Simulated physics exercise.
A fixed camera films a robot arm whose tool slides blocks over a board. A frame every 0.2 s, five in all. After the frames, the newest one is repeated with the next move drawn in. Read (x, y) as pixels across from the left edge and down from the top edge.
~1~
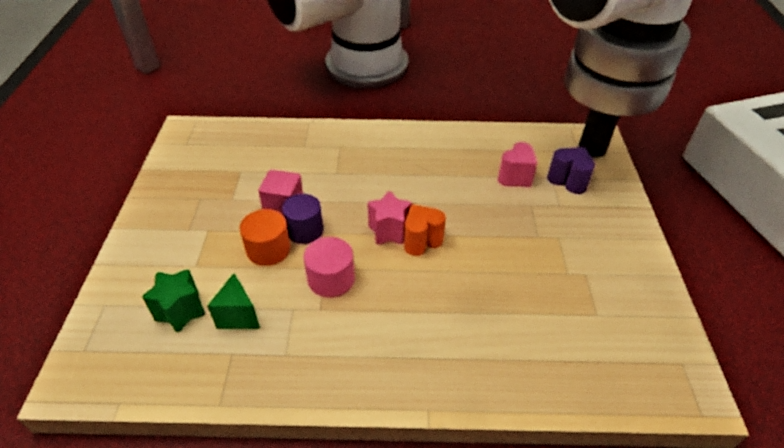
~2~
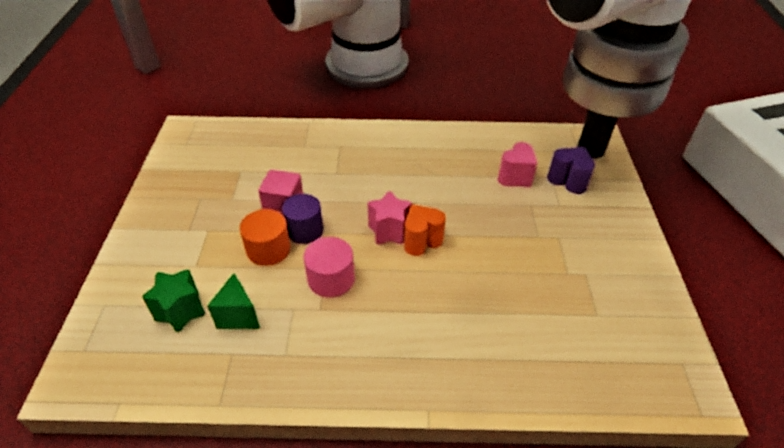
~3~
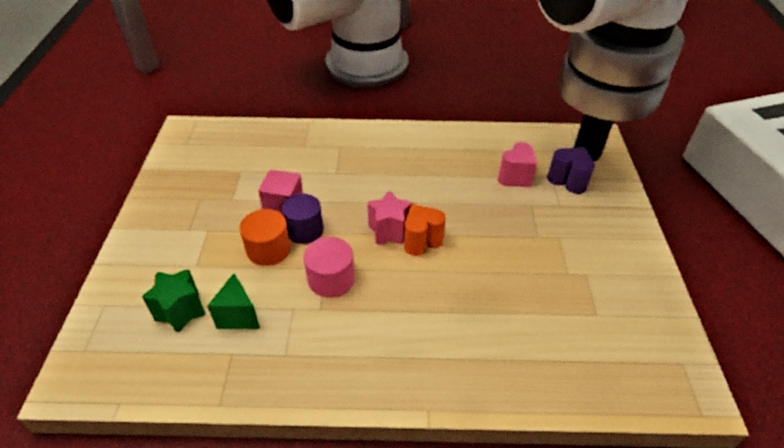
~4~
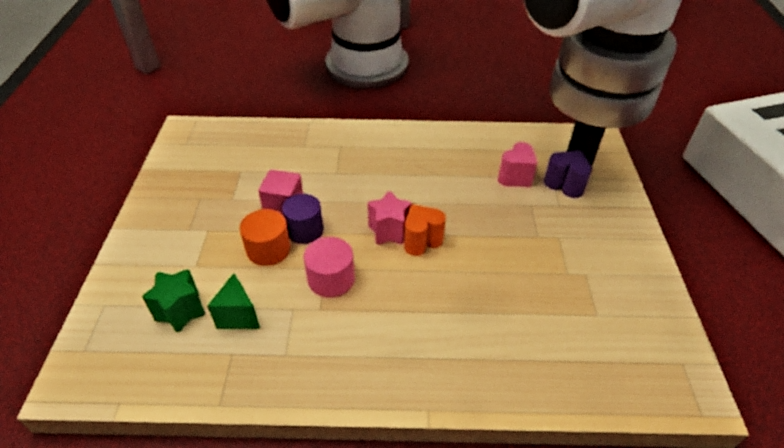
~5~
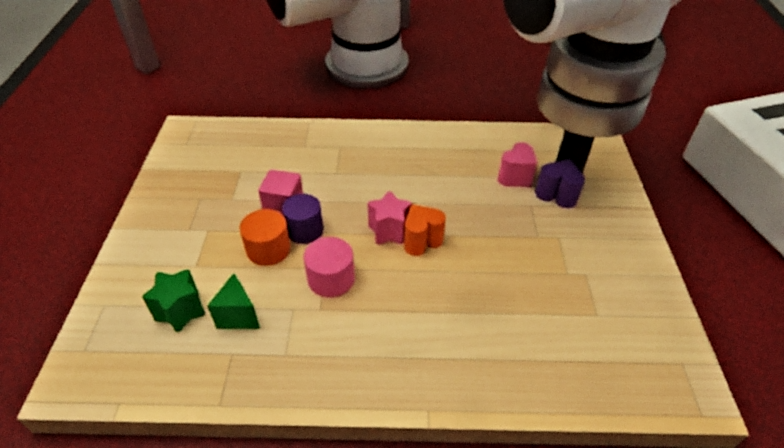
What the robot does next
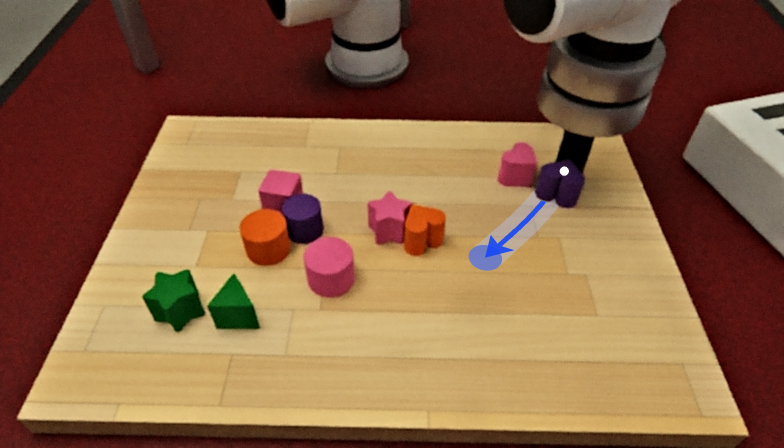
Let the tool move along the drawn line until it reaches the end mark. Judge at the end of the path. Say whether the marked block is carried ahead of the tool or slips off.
The tool no longer has it in front.
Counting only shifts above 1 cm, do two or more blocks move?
No, that is not how it ends up.
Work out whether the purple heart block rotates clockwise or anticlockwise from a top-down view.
Seen from above, counterclockwise.
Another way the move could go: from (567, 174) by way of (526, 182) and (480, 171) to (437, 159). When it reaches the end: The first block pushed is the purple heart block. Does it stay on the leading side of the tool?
Slid off.
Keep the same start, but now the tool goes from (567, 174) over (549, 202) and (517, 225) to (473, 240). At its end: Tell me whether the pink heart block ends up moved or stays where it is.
The result: It stays put.
Drawn move, from (567, 174) through (544, 201) and (518, 229) to (485, 258); the dot is on the purple heart block.
The first path, step by step. One third of the way, tool at (546, 195); purple heart block at (555, 202), turned 40° anticlockwise.
Two thirds of the way, tool at (519, 222); purple heart block at (554, 221), turned 115° anticlockwise.
At the end, tool at (487, 251); pink heart block still; purple heart block at (554, 221), turned 115° anticlockwise.
